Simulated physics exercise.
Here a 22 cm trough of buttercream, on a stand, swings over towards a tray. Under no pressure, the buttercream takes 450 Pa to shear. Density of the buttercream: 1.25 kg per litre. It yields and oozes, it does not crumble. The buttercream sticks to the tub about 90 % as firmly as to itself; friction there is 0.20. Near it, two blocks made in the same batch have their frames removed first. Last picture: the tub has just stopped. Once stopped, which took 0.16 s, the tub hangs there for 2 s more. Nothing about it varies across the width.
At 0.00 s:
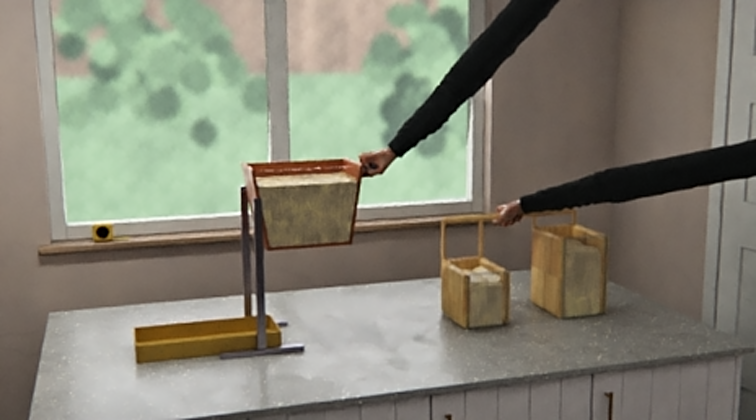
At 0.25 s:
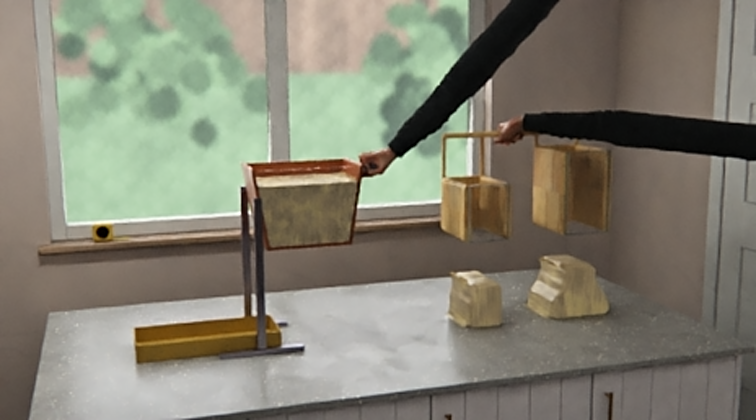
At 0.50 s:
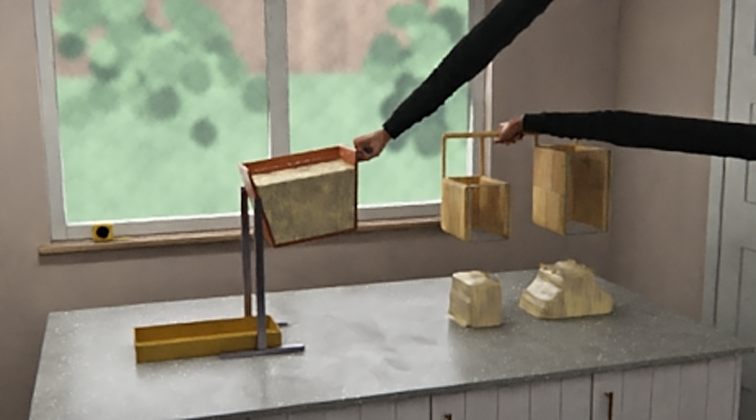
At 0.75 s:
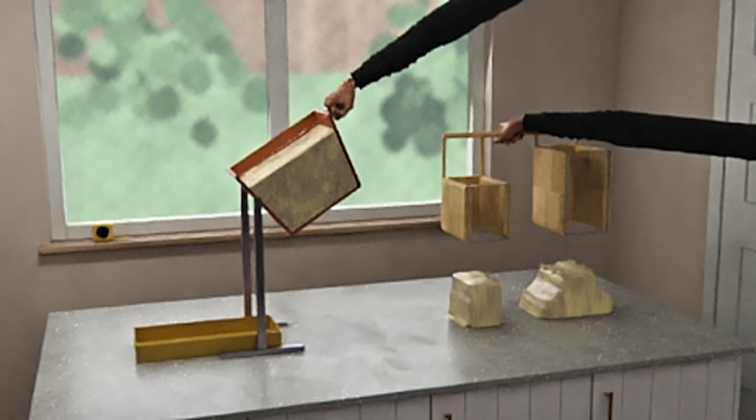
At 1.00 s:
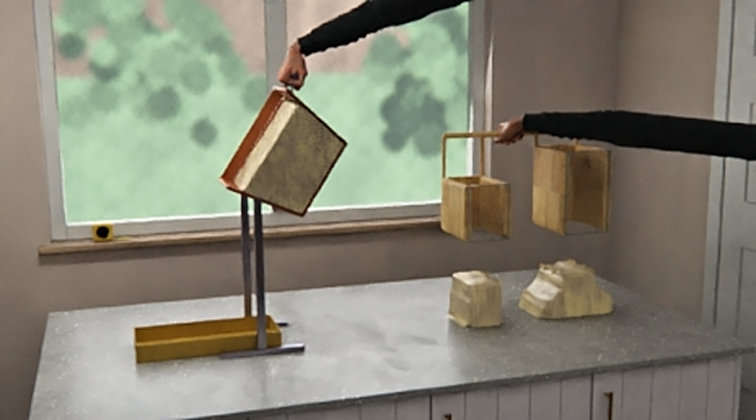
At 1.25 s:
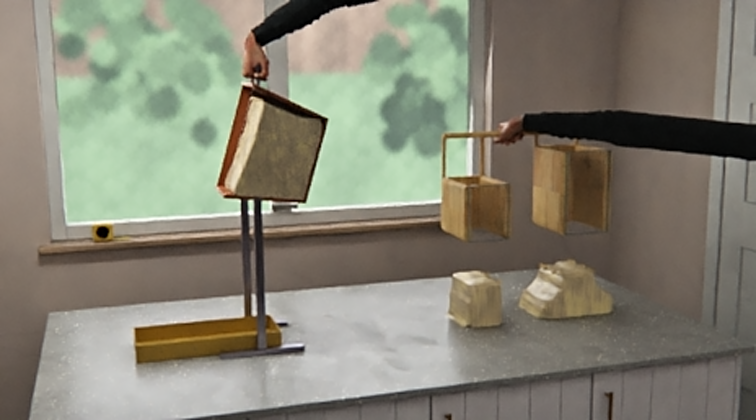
On a grey counter by a window, wooden moulds lift off two pale blocks that sag, then a hand tilts a tub leftward.
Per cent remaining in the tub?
Roughly 66 %.
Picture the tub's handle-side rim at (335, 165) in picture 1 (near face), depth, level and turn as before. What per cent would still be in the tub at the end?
It would be near 100 %.
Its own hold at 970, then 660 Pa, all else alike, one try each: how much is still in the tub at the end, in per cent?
The two runs give near 100 % and near 100 % respectively.
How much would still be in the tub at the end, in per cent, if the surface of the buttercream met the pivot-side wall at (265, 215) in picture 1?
That works out near 100 %.
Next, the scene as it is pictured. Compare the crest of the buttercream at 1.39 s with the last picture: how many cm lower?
Some 4 cm.
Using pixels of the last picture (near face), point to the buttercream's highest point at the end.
Somewhere near (282, 141) in the last view.
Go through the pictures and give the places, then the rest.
The first frame shows handle-side rim at (360, 166), tilt 0 degrees; crest of the buttercream at (356, 181); block heights 14 cm, 22 cm (left to right).
The second frame shows handle-side rim at (360, 166), tilt 0 degrees; crest of the buttercream at (356, 181); block heights 13 cm, 16 cm (left to right).
The third frame shows handle-side rim at (355, 152), tilt 8 degrees; crest of the buttercream at (349, 168); block heights 13 cm, 14 cm (left to right).
The fourth frame shows handle-side rim at (328, 115), tilt 32 degrees; crest of the buttercream at (333, 132); block heights 13 cm, 14 cm (left to right).
The fifth frame shows handle-side rim at (286, 92), tilt 57 degrees; crest of the buttercream at (296, 106); block heights 13 cm, 14 cm (left to right).
The sixth frame shows handle-side rim at (253, 87), tilt 73 degrees; crest of the buttercream at (266, 104); block heights 13 cm, 14 cm (left to right).
After 1.39 s, the tub is at 73 degrees and holds 98 %.
After 1.56 s, the tub is at 73 degrees and holds 86 %.
After 1.73 s, the tub is at 73 degrees and holds 72 %.
After 1.90 s, the tub is at 73 degrees and holds 67 %.
After 3.25 s, the tub is at 73 degrees and holds 66 %.
